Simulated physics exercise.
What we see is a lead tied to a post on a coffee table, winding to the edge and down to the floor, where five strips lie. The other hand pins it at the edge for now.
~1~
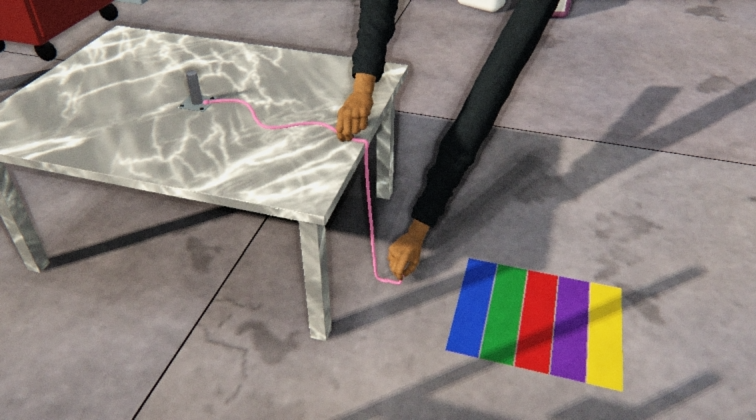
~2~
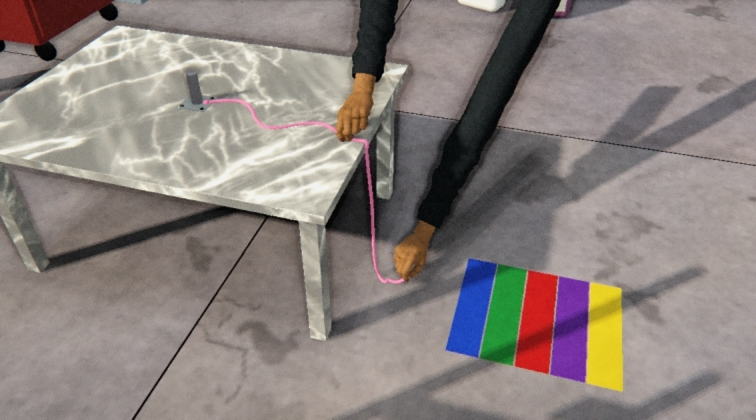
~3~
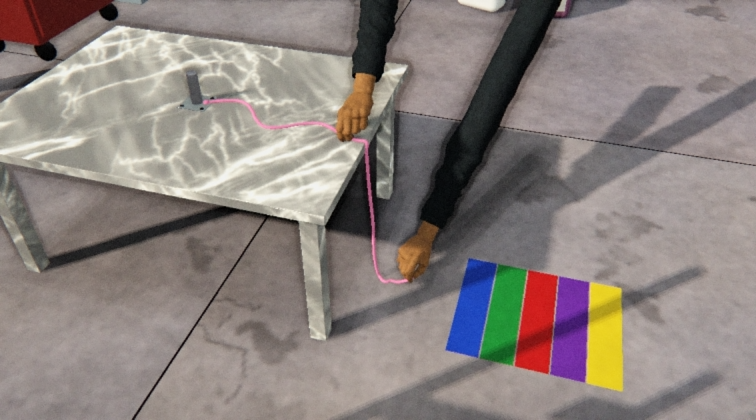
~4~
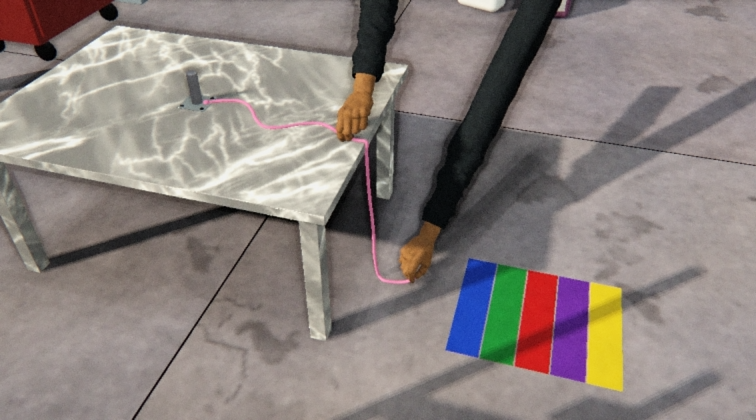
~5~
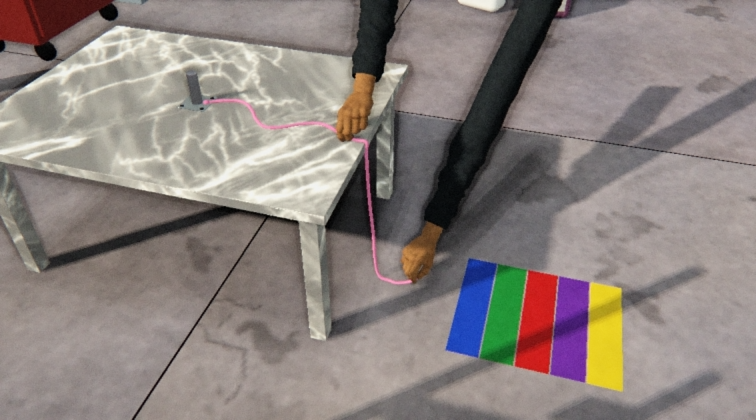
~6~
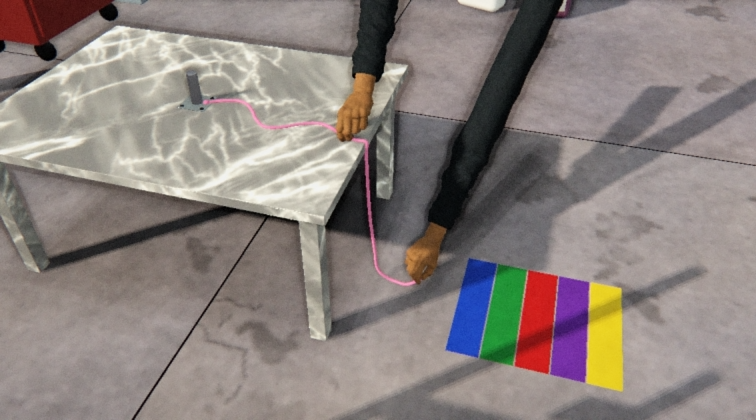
One hand pinned a pink cord at the edge of a marbled table while the other held its end near the floor and moved slightly right, toward five coloured strips.
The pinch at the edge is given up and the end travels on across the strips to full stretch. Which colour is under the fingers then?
It halts on the red strip.
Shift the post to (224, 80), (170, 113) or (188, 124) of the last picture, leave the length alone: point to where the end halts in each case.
Near (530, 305), (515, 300) and (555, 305).
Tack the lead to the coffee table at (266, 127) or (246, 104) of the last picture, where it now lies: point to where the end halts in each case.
In that order: (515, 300) and (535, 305).
Soon after, end near (478, 292); over blue.
After that, end near (516, 300); over green.
At the stop, end near (540, 305); over red. Over red.
